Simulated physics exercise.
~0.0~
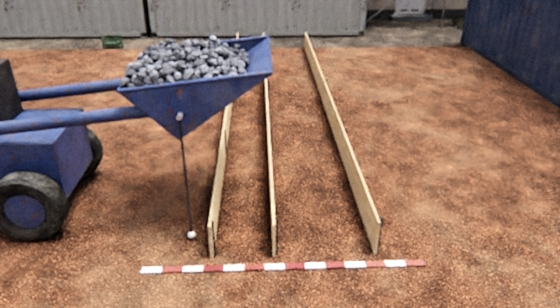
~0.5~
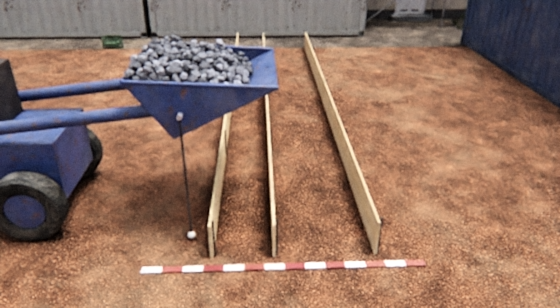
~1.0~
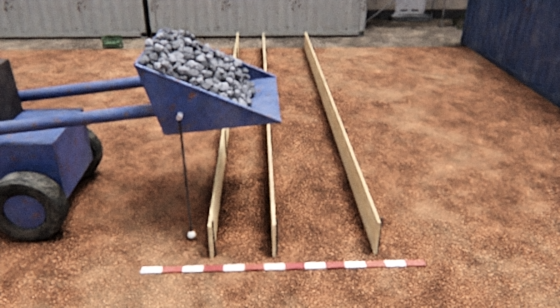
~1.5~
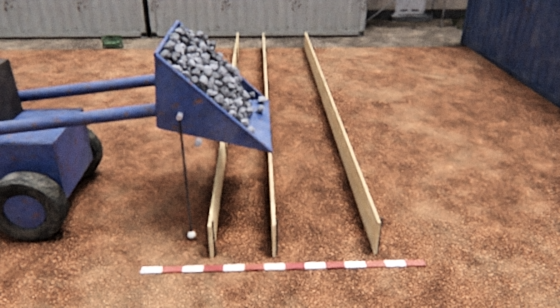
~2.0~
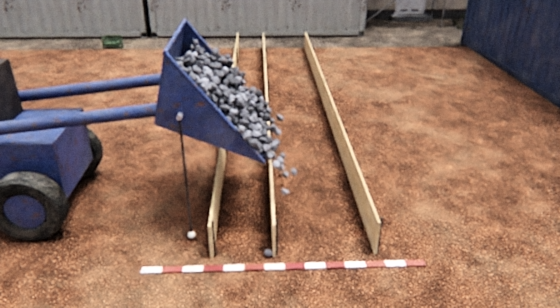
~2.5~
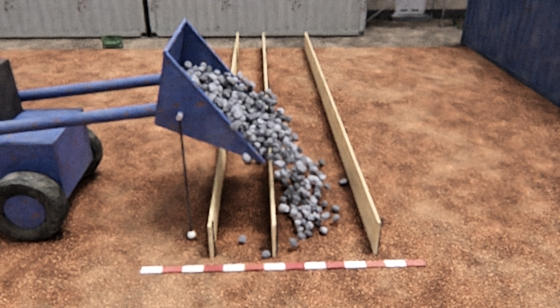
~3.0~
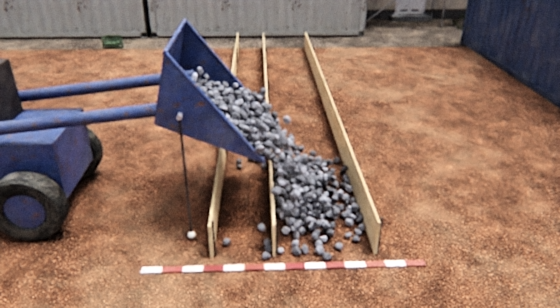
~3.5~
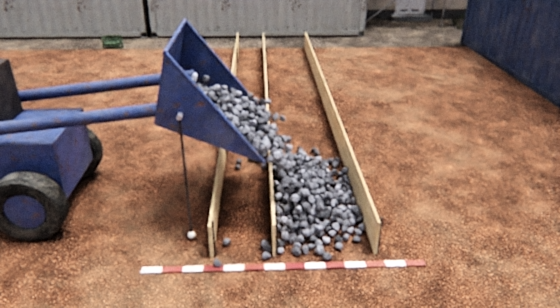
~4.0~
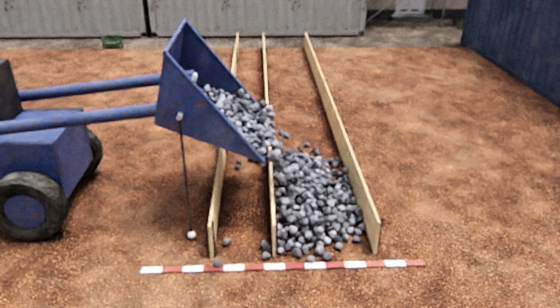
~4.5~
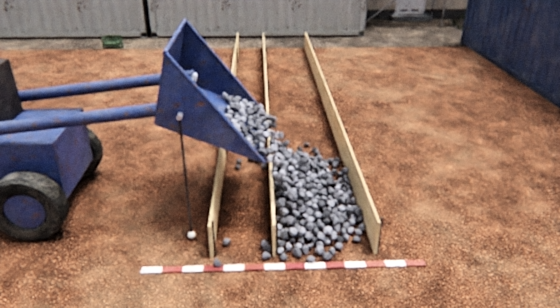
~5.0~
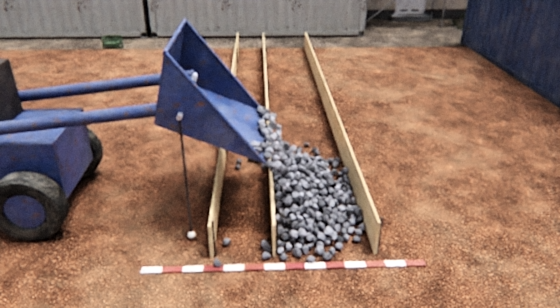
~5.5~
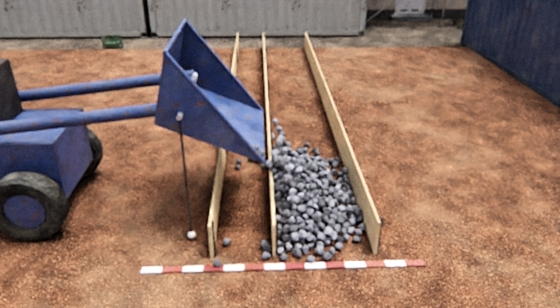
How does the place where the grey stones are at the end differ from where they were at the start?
At the start the stones were piled in the raised blue bucket. At the end they lay lower down and further right, nearly all in a heap on the ground between the middle and right planks.
